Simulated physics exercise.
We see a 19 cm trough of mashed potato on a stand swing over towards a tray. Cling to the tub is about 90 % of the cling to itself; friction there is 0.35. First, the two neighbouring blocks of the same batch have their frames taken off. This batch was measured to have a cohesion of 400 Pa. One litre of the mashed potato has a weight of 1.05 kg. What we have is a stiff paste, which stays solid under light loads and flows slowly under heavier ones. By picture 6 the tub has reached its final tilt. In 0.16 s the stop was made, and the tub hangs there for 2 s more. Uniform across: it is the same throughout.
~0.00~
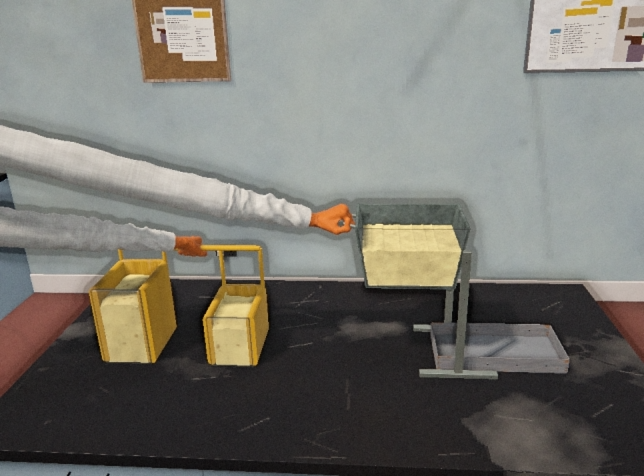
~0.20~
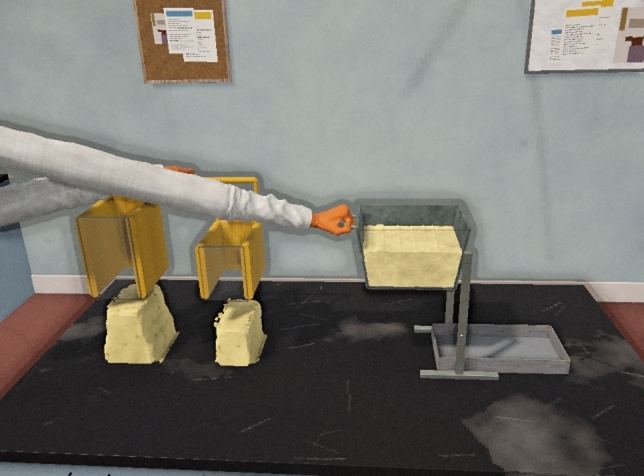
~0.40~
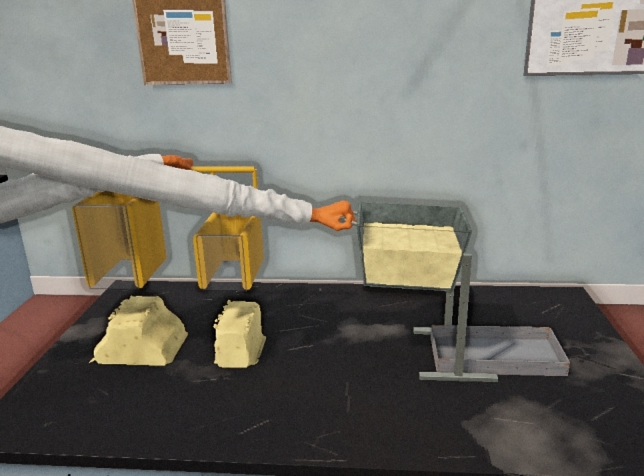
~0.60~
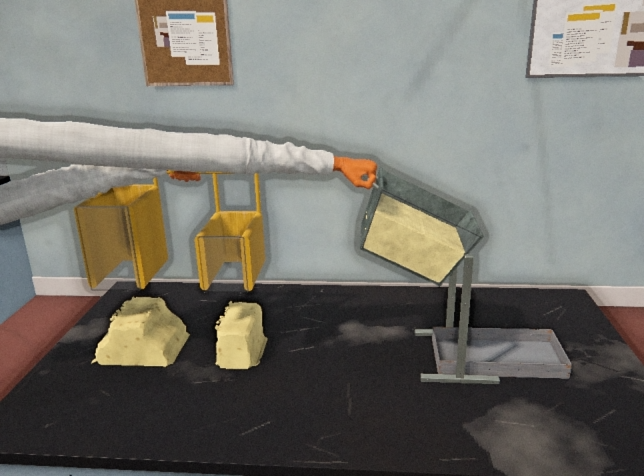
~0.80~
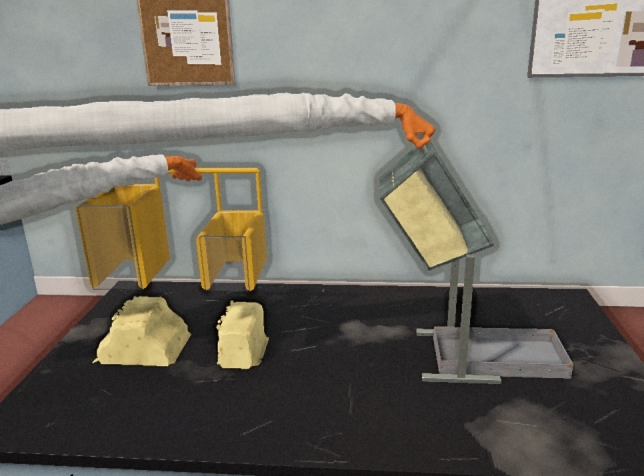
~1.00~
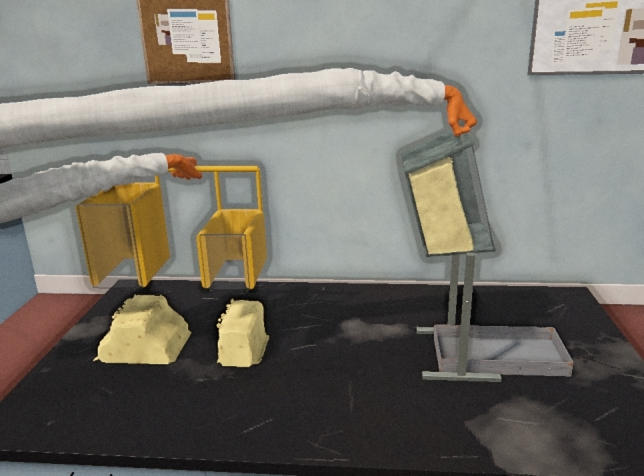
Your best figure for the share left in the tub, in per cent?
I would say about 98 %.
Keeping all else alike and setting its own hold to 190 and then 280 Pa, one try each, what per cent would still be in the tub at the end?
55 %, then 60 %.
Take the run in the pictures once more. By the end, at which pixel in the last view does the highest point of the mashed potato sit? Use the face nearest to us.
Highest point: Approx. (461, 186).
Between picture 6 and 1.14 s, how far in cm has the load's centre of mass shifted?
Around 3 centimetres.
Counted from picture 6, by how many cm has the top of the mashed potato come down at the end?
6 cm.
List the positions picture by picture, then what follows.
Handle-side rim at (358, 228), tilt 0 degrees; crest of the mashed potato at (376, 250); block heights 23 cm, 15 cm (left to right), in the first picture.
Handle-side rim at (359, 229), tilt 0 degrees; crest of the mashed potato at (377, 251); block heights 20 cm, 14 cm (left to right), in the second picture.
Handle-side rim at (360, 225), tilt 3 degrees; crest of the mashed potato at (368, 248); block heights 16 cm, 14 cm (left to right), in the third picture.
Handle-side rim at (383, 189), tilt 26 degrees; crest of the mashed potato at (376, 214); block heights 15 cm, 14 cm (left to right), in the fourth picture.
Handle-side rim at (436, 155), tilt 57 degrees; crest of the mashed potato at (414, 175); block heights 15 cm, 14 cm (left to right), in the fifth picture.
Handle-side rim at (473, 146), tilt 75 degrees; crest of the mashed potato at (447, 164); block heights 15 cm, 14 cm (left to right), in the sixth picture.
After 1.14 s, the tub is at 75 degrees and holds 100 %.
After 1.31 s, the tub is at 75 degrees and holds 99 %.
After 1.48 s, the tub is at 75 degrees and holds 98 %.
After 1.65 s, the tub is at 75 degrees and holds 98 %.
After 3.00 s, the tub is at 75 degrees and holds 98 %.
